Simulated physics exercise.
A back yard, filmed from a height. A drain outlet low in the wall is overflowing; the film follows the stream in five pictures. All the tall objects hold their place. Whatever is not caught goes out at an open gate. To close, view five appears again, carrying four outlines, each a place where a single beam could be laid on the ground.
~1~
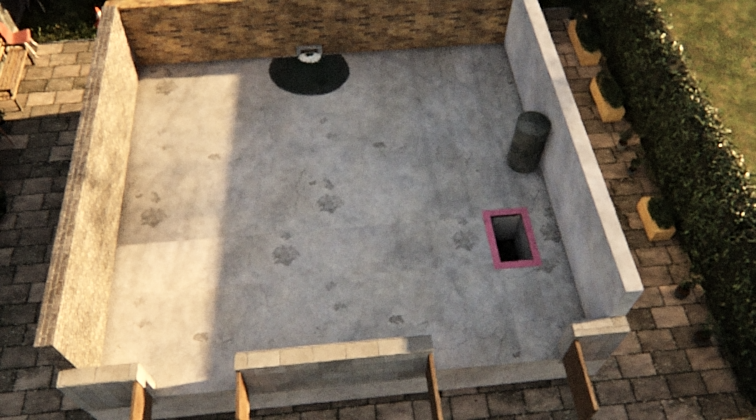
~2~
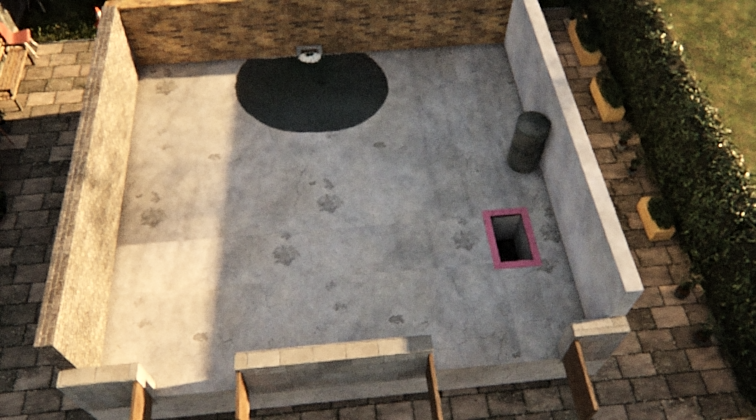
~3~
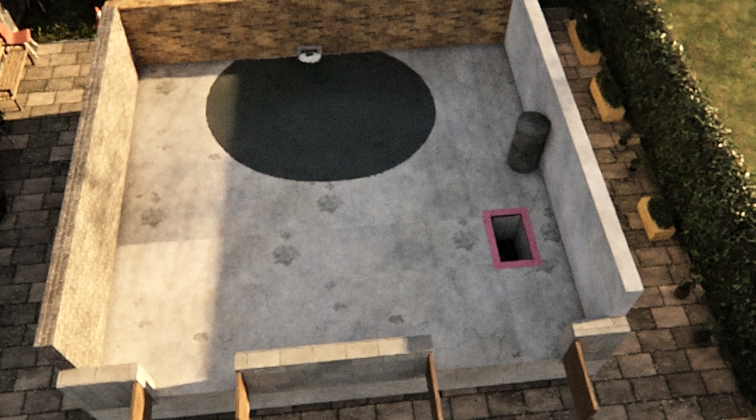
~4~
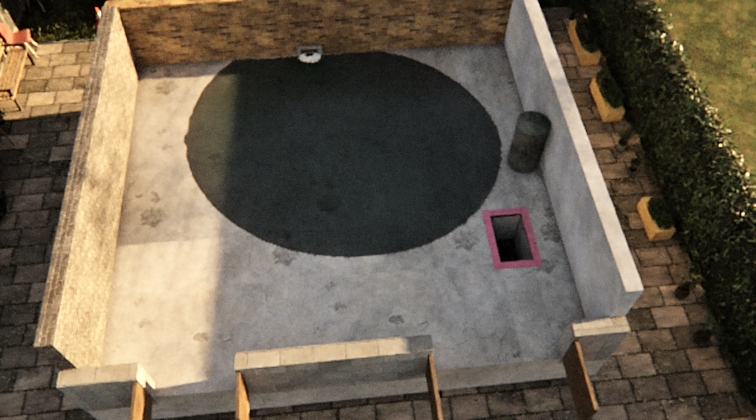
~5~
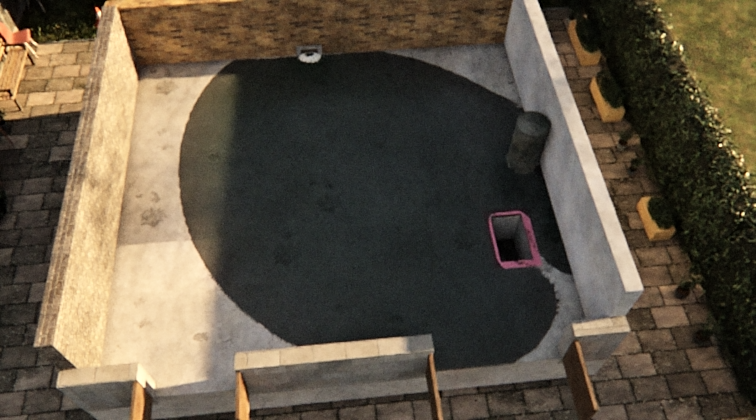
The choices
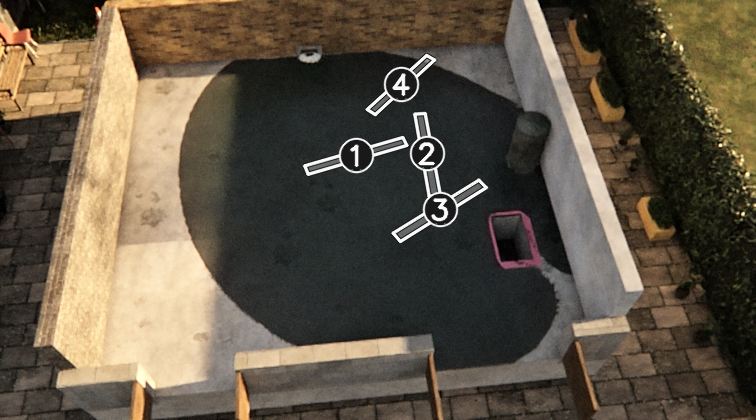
At first, a small dark patch of water lies below a pale outlet at the far wall of a walled yard. It spreads toward the near side in a widening round pool, then surrounds the pink-edged gully on the right, which takes in water, while pale ground remains along the left.
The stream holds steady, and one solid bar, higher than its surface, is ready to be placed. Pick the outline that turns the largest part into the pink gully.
Best: 1.
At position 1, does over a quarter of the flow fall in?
Yes.
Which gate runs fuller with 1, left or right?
The right one.
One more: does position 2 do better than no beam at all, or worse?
Worse.
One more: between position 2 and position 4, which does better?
It is 4.
In white, 1 from (306, 170) to (404, 141); 2 from (434, 195) to (419, 113); 3 from (396, 237) to (482, 183); 4 from (371, 112) to (430, 57).
For position 1, about 33 % of the stream goes into the pink gully, about 67 % out by the gates.
For position 2, about 17 % of the stream goes into the pink gully, about 83 % out by the gates.
For position 3, about 23 % of the stream goes into the pink gully, about 76 % out by the gates.
For position 4, about 22 % of the stream goes into the pink gully, about 78 % out by the gates.
